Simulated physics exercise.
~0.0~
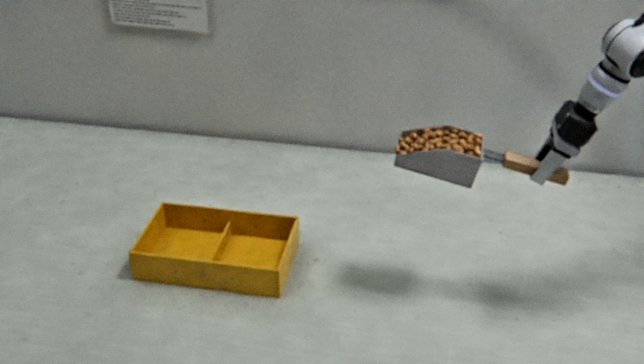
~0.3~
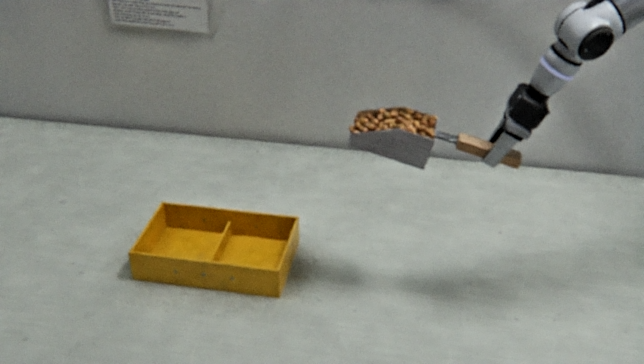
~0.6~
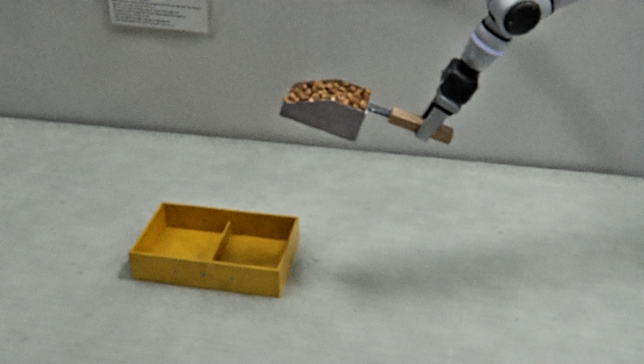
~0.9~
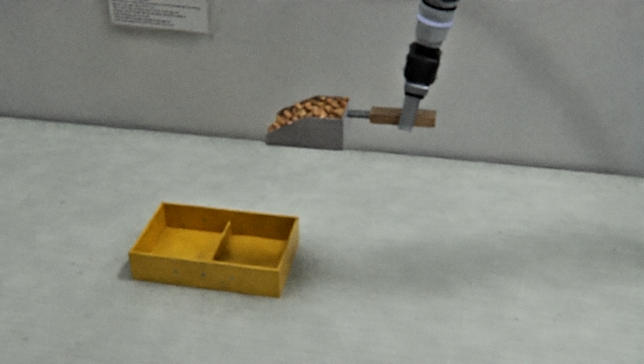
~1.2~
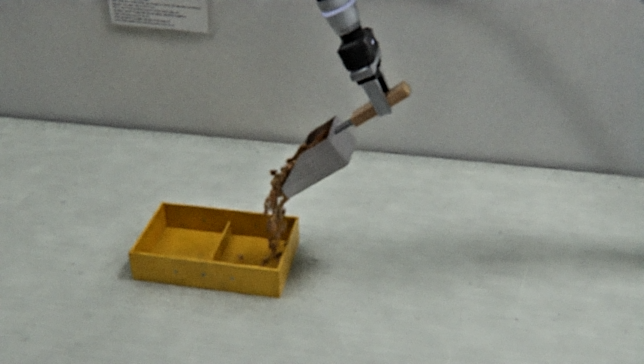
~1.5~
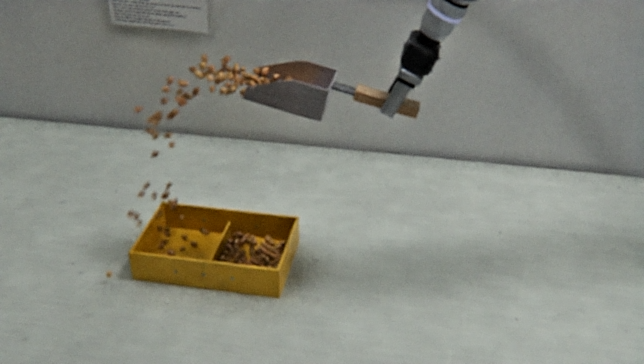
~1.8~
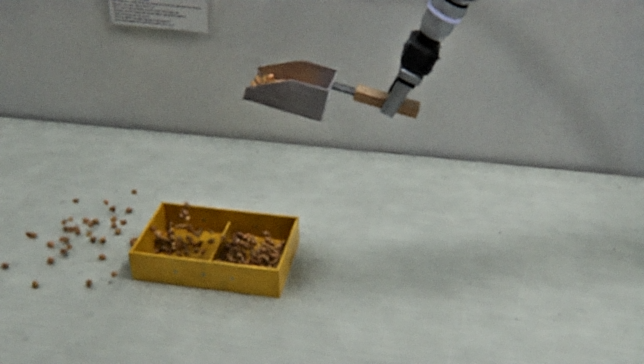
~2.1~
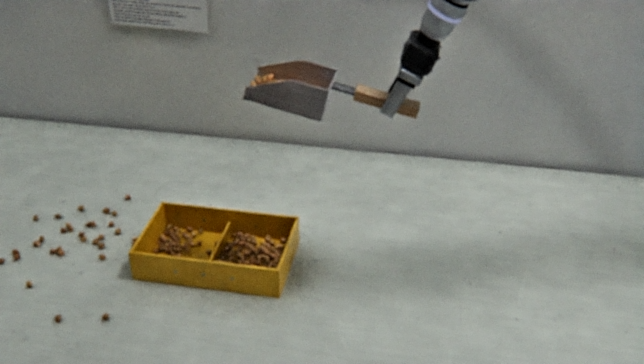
A pale grey tabletop against a light wall with a paper notice is seen from slightly above by a still camera. A yellow tray with two compartments sits left of centre, while a robot arm at the upper right grips the wooden handle of a metal scoop heaped with brown beans. The arm carries the scoop left, then tips it forward, pouring beans into the tray's right compartment. It swings up and tilts back, flinging more beans leftward in an arc. Some land in the left compartment, others scatter across the table, and the scoop stops, still holding some.
